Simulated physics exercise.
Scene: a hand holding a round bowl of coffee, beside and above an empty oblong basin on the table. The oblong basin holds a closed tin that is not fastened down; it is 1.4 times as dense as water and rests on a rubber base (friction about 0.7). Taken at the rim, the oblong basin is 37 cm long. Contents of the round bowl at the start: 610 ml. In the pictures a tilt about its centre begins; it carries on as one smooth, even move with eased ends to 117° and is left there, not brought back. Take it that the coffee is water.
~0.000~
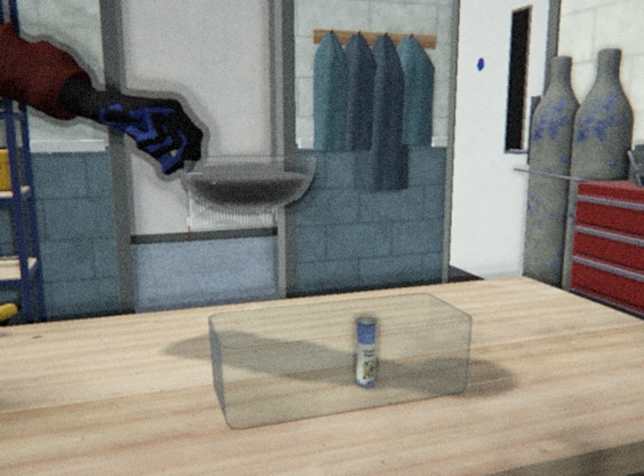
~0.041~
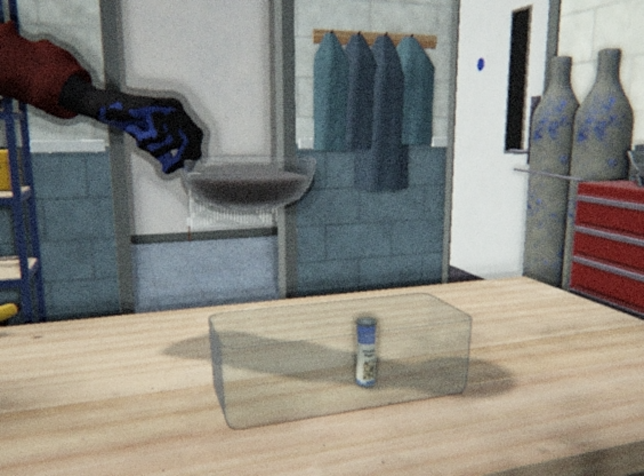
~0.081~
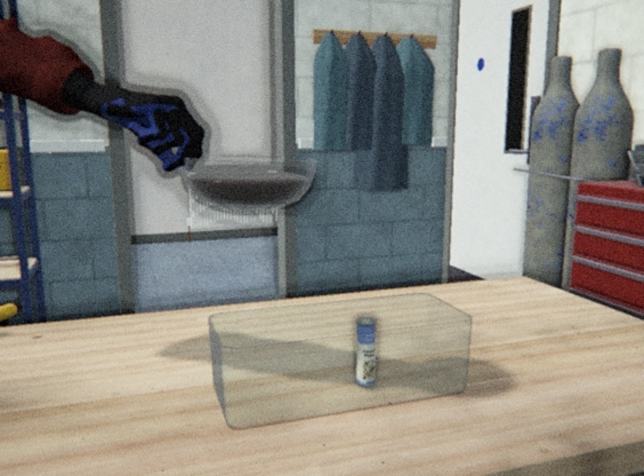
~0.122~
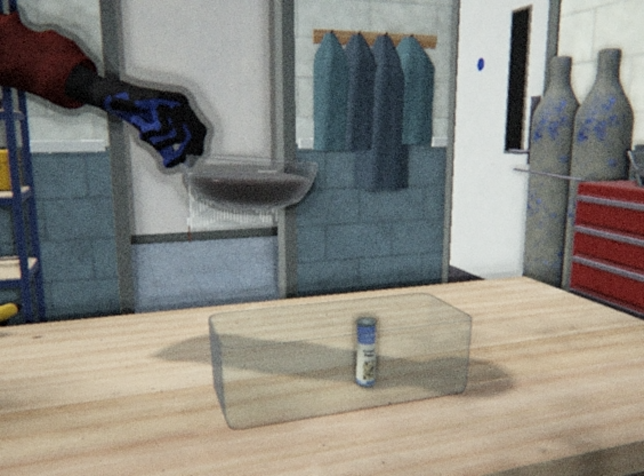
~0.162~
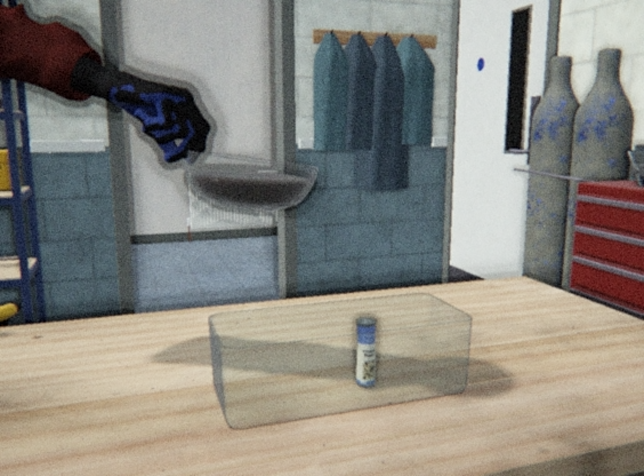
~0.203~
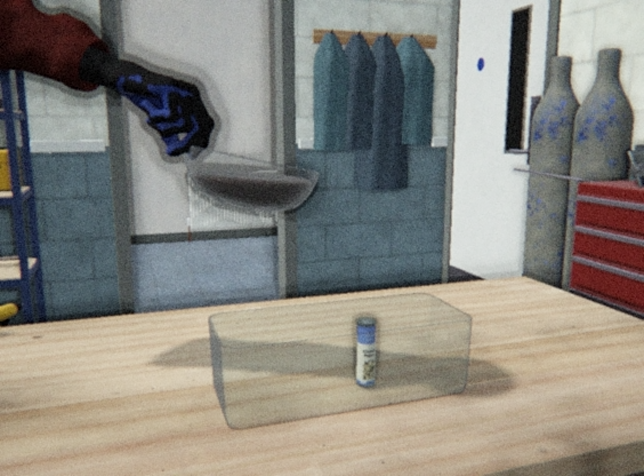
A gloved hand slowly tilting a round bowl of dark liquid rightward above a clear oblong basin containing a small upright tin.
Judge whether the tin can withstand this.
It will stay on its base.
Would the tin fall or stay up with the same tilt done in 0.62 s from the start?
Then it tips over.
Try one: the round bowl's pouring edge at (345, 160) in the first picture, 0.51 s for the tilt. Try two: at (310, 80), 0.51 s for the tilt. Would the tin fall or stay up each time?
First it stays on its base; then it tips over.
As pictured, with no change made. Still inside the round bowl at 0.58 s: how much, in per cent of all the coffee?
I reckon about 22 in a hundred is still held.
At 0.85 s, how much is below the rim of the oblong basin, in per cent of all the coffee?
Around 96 in a hundred.
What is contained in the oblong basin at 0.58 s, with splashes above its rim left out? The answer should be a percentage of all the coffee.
14 %, roughly.
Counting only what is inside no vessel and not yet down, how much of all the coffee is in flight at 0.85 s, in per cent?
4 per cent or so.
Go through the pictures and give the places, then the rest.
The first frame shows tilt 0°; pouring edge (311, 159); surface from (186, 179) to (305, 175); the oblong basin's rim runs from (215, 332) to (450, 306); the tin's top is at (366, 324).
The second frame shows tilt 1°; pouring edge (312, 160); surface from (186, 178) to (305, 175).
The third frame shows tilt 2°; pouring edge (312, 161); surface from (186, 178) to (305, 176).
The fourth frame shows tilt 5°; pouring edge (313, 164); surface from (187, 177) to (306, 177).
The fifth frame shows tilt 8°; pouring edge (314, 168); surface from (189, 175) to (307, 179).
The sixth frame shows tilt 13°; pouring edge (314, 174); surface from (191, 174) to (308, 180).
Then, 0.58 s in, the tilt is 78° and 22 per cent is still to pour; the tin stands where it began.
Then, 0.85 s in, the tilt is 114° and 0 per cent is still to pour; the tin stands where it began.
Then, 1.14 s in, the tilt is 117° and 0 per cent is still to pour; the tin stands where it began.
Then, 1.45 s in, the tilt is 117° and 0 per cent is still to pour; the tin stands where it began.
Finally, the tin stands where it began.
